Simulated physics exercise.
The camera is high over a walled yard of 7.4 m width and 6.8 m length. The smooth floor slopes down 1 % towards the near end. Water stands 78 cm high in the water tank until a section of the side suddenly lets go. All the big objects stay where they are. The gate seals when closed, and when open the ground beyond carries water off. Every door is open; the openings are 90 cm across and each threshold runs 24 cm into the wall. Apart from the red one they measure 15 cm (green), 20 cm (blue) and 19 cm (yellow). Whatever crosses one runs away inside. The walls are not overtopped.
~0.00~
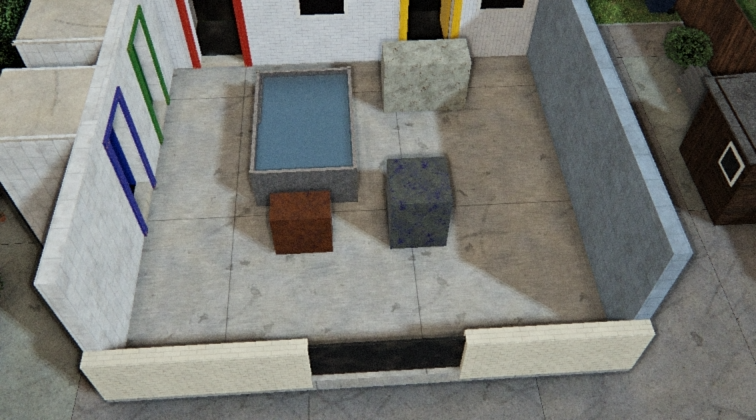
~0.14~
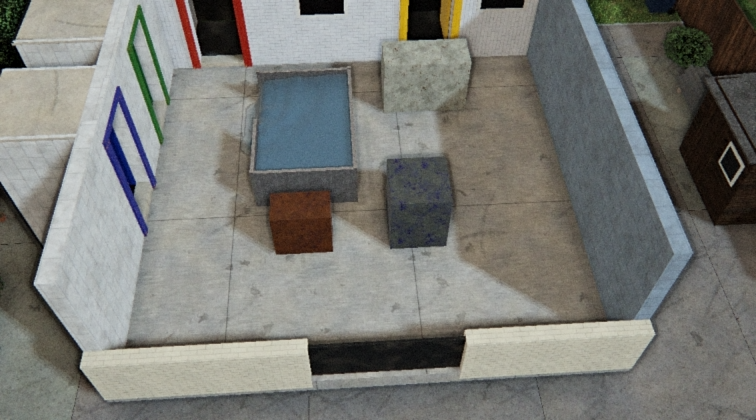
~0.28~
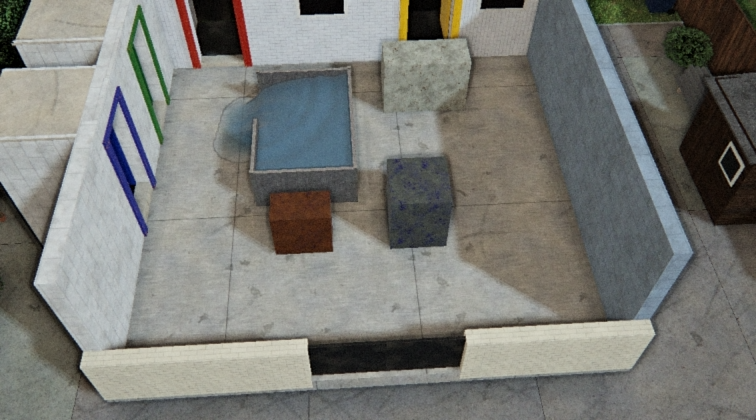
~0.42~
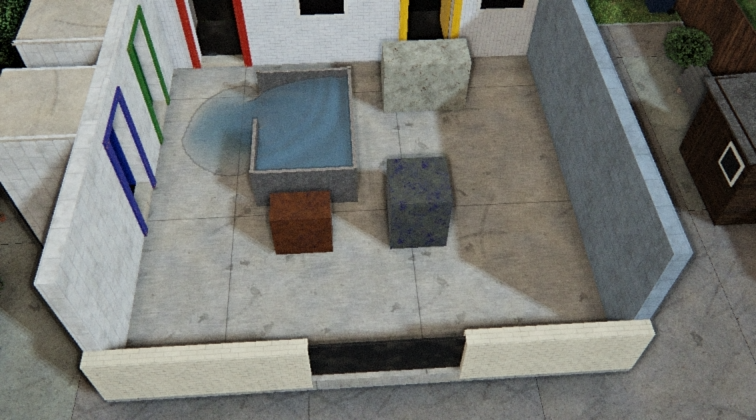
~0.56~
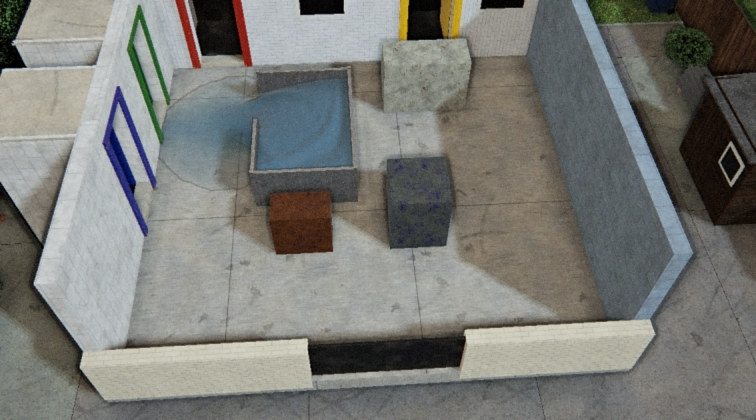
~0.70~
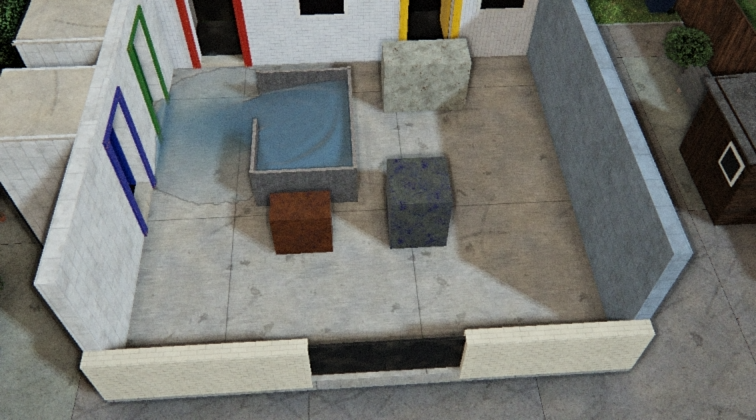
Walled yard with coloured doorways, water pouring from the left side of a grey tank and spreading across the pale floor.
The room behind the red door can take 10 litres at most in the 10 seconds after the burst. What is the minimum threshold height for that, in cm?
Some 23 cm above the ground.
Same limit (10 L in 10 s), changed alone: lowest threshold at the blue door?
About 10.5 cm at blue.
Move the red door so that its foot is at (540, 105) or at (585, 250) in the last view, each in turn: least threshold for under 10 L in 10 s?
About 6.5 and 6.0 cm.
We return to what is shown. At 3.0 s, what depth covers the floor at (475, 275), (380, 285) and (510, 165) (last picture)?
About 0, 0 and 0 cm.
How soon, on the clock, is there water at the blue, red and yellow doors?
Arrival: Blue 0.9 s, red 0.8 s, yellow 3.6 s.
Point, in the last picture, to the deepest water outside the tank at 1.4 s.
Near (174, 72).
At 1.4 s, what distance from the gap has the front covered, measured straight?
Some 3.6 m out.
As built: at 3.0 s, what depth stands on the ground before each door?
In cm: Green 33, blue 11, red 20, yellow 0.
After 1.4 s water covers 15 % of the floor, deepest (55 cm) near (174, 72); 7 cm at the red door, 0 litres in over its 10 cm threshold.
After 3.0 s water covers 35 % of the floor, deepest (33 cm) near (164, 129); 20 cm at the red door, 73 litres in over its 10 cm threshold.
After 10.0 s water covers 90 % of the floor, deepest (10 cm) near (592, 349); 8 cm at the red door, 177 litres in over its 10 cm threshold.
At the red door as built, the water arrived by 0.8 s and peaked near 22 cm at 2.0 s.
Run again over the same 10 s with other heights there, 18 litres in over 21 cm, 2 litres over 28.5 cm. The limit of 10 litres is kept from about 23 cm up.
